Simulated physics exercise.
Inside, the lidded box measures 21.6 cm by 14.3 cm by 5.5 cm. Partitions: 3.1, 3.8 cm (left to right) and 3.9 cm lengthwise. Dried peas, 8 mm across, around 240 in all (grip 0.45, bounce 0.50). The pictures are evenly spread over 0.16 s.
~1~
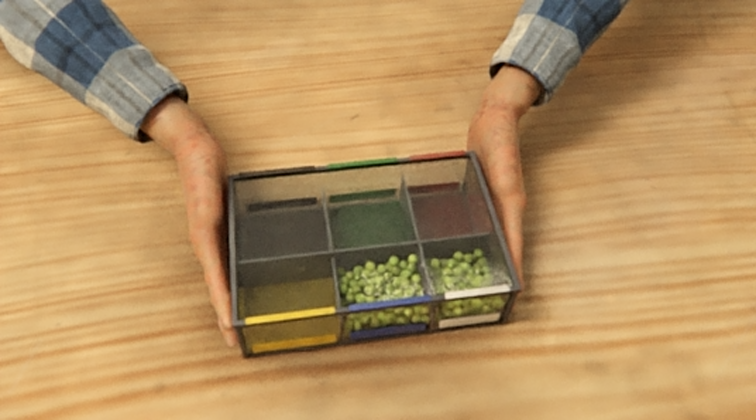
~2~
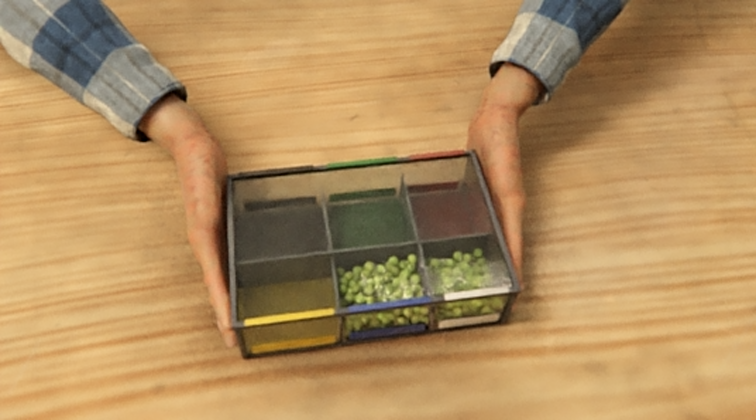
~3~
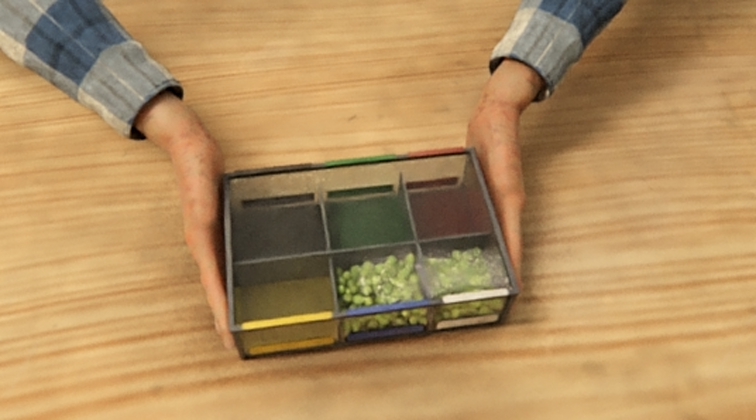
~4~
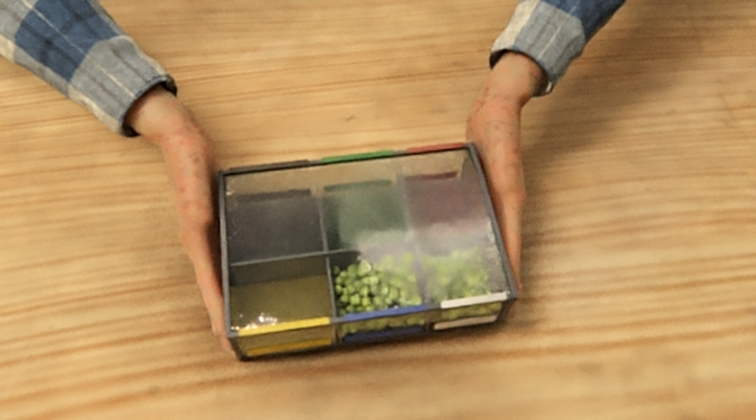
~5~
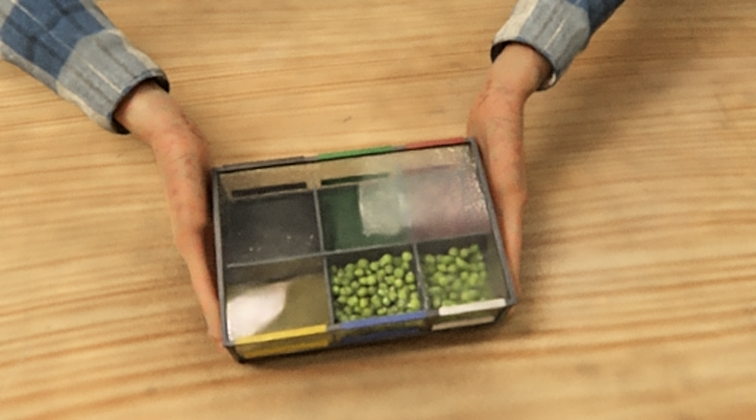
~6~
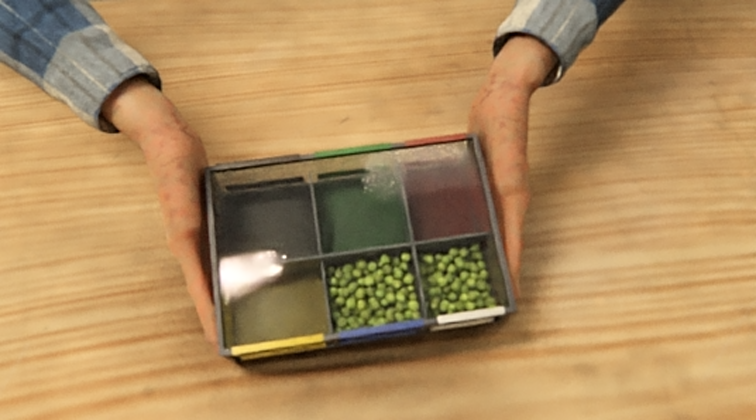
On a wooden table, two hands slowly tilting a clear-lidded, six-compartment box, green peas staying in the blue and white sections.
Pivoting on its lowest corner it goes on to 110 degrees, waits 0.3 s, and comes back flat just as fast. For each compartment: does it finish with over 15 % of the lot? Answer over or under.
Red: Under, blue: Over, green: Under, yellow: Under, white: Over, black: Under.
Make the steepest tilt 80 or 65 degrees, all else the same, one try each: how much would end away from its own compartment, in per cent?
Some 5 and 0 per cent.
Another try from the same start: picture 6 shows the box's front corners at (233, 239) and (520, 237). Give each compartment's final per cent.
Red 15, blue 40, green 5, yellow 0, white 40, black 0.
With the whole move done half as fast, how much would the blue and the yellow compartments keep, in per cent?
Then: Blue 55, yellow 5.
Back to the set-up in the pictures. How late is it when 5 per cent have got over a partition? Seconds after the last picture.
At about 0.55 s.
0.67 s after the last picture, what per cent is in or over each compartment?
Red 0; blue 50; green 0; yellow 5; white 40; black 0.
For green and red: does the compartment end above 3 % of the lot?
Green no; red no.
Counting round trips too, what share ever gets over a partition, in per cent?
About 10 per cent.
Then, 0.67 s after the last picture, tilt 110 degrees; blue 50 %, yellow 5 %, white 40 %.
Then, 1.12 s after the last picture, tilt 62 degrees; blue 50 %, yellow 5 %, white 40 %.
Then, 1.64 s after the last picture, tilt 0 degrees; blue 50 %, yellow 10 %, white 40 %.
In the end, red 0 %, blue 50 %, green 0 %, yellow 10 %, white 40 %, black 0 %.
